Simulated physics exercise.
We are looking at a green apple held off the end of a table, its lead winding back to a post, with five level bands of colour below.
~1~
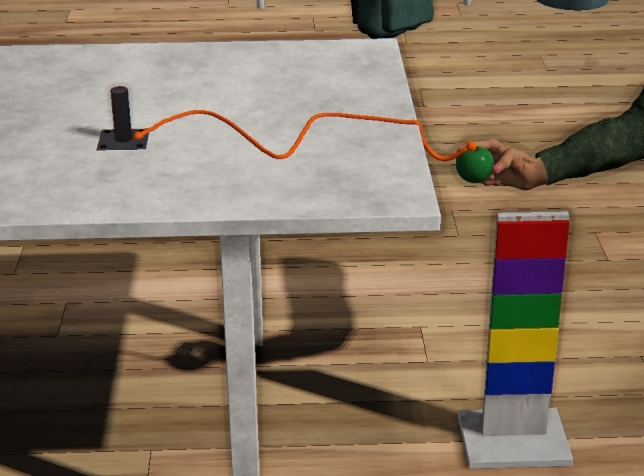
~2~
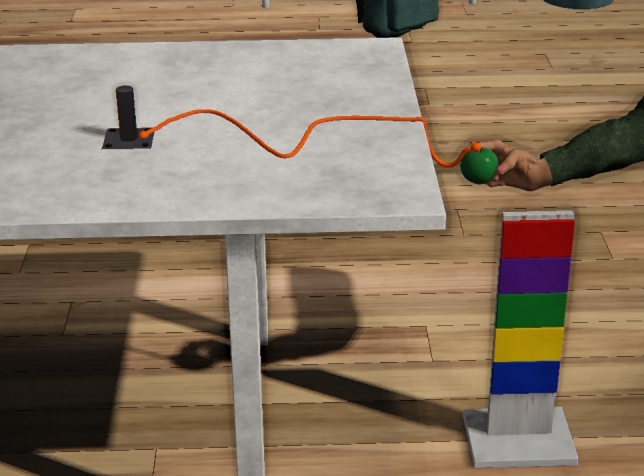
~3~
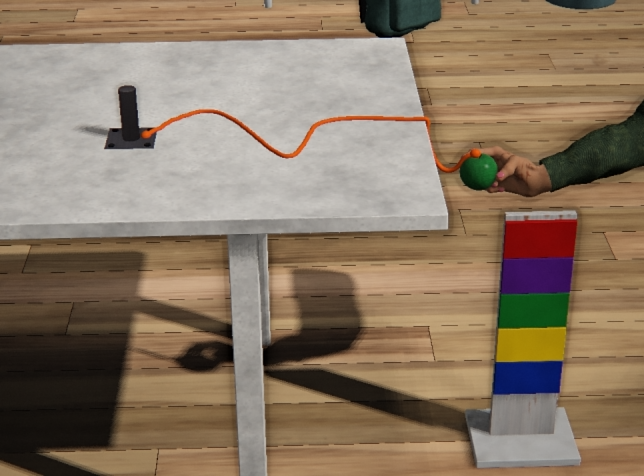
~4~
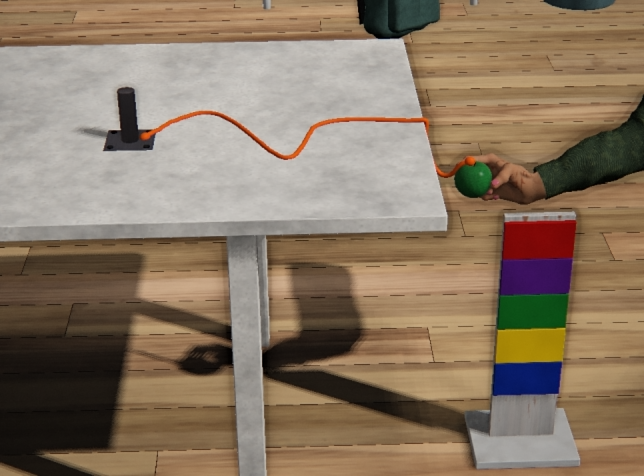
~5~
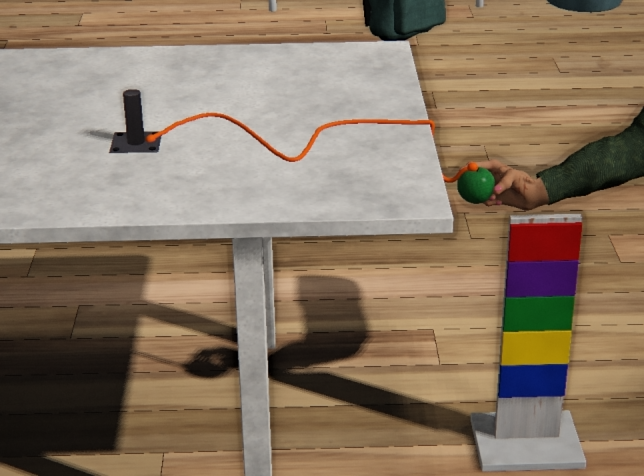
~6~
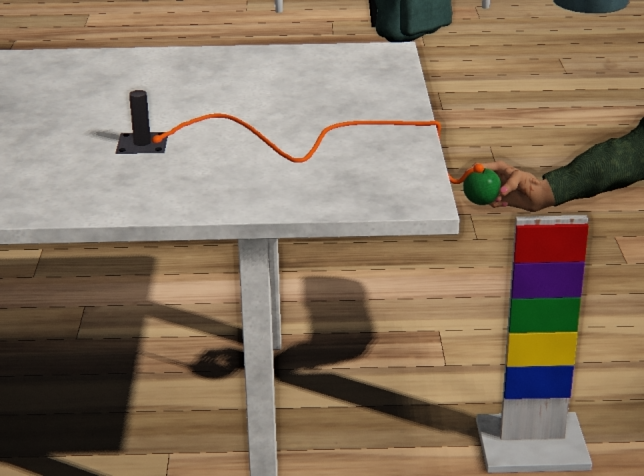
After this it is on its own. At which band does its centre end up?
Its middle rests at the yellow band.
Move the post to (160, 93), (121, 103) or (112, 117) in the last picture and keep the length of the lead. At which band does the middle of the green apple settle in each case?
Taking them in turn: Yellow; green; green.
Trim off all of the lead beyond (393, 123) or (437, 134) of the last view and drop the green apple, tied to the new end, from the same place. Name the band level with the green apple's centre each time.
Try by try: Red; purple.
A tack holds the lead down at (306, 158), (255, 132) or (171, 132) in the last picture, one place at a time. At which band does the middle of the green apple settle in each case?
One after the other, purple; green; yellow.
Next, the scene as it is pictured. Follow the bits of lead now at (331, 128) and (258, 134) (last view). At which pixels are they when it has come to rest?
They go to (438, 166) and to (310, 137).
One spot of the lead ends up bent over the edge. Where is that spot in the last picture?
That spot is around (319, 141).
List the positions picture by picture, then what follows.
Green apple (475, 165); red (533, 242); purple (529, 278); green (526, 313); yellow (523, 347); blue (521, 379), in the first picture.
Green apple (480, 166); lead through (169, 121) (239, 125) (290, 156) (328, 120) (420, 122), in the second picture.
Green apple (479, 172), in the third picture.
Green apple (473, 180); lead through (170, 122) (240, 126) (291, 157) (330, 122) (422, 124), in the fourth picture.
Green apple (476, 185), in the fifth picture.
Green apple (482, 187); lead through (182, 125) (252, 129) (303, 160) (342, 125) (434, 127), in the sixth picture.
Soon after, apple near (464, 347); level with yellow.
Then, apple near (398, 356); level with yellow.
Further on, apple near (446, 349); level with yellow.
At rest, apple near (427, 354); level with yellow. The yellow one.
